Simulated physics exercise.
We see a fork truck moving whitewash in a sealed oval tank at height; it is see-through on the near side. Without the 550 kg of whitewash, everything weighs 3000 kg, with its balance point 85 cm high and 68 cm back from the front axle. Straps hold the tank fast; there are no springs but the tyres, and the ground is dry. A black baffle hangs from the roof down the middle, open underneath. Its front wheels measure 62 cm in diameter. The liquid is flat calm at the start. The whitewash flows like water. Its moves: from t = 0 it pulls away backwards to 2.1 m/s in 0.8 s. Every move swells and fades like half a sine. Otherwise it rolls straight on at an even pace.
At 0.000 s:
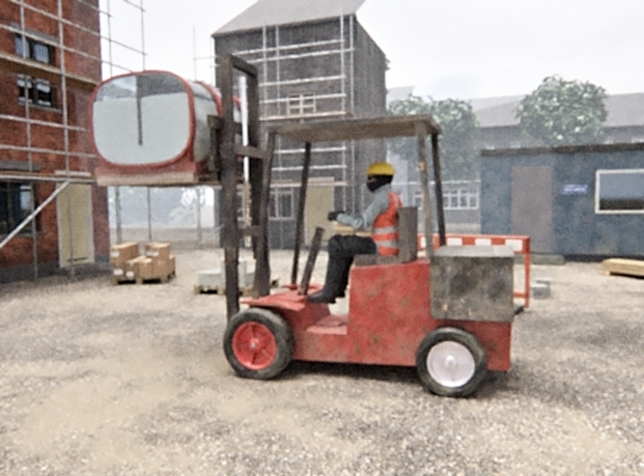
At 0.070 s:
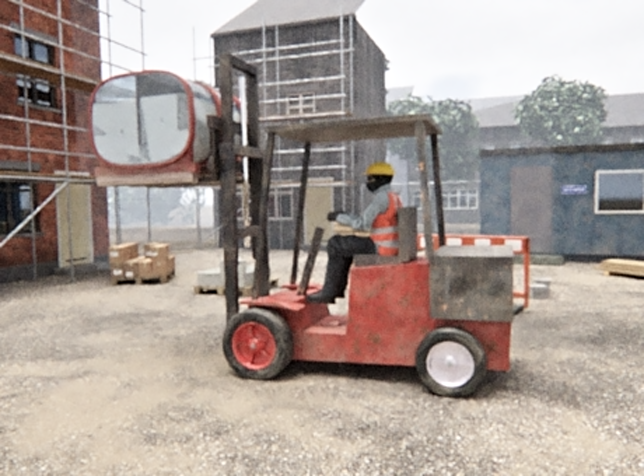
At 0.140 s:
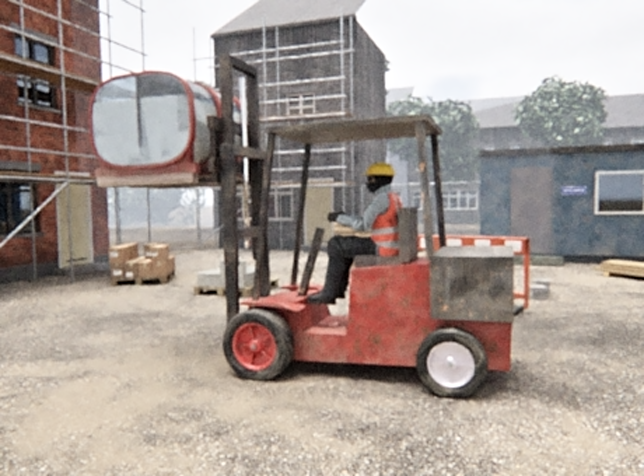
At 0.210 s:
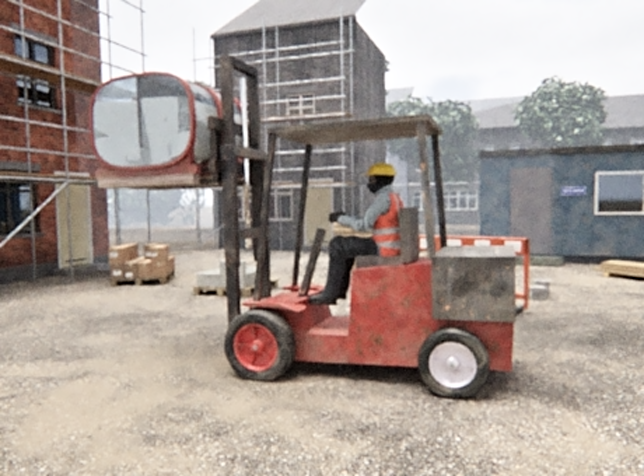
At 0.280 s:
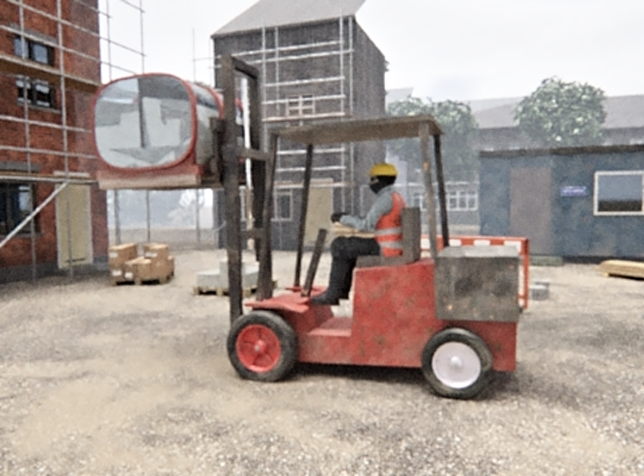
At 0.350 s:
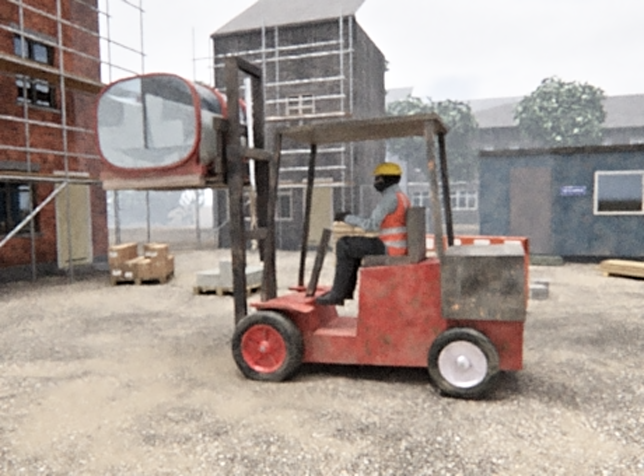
A red forklift holding a raised clear-sided tank rolls slightly backwards to the right.
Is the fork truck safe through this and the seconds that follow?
It lifts and settles back.
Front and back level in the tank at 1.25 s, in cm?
About 70 cm in front and 46 cm behind.
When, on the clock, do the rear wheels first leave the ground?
Near 0.45 s.
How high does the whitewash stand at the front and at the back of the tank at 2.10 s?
About 56 cm in front and 72 cm behind.
By 0.45 s the lean is 1° nose down, the rear 2 cm in the air; the liquid stands 72 cm on the front, 46 cm on the back.
By 0.85 s the lean is 4° nose down, the rear 10 cm in the air; the liquid stands 72 cm on the front, 43 cm on the back.
By 1.25 s the lean is 1° nose up, wheels down; the liquid stands 69 cm on the front, 46 cm on the back.
By 2.10 s the lean is 0°, wheels down; the liquid stands 55 cm on the front, 72 cm on the back.
By 3.79 s all wheels are down again; the highest lift was 10 cm and the largest lean 4°.
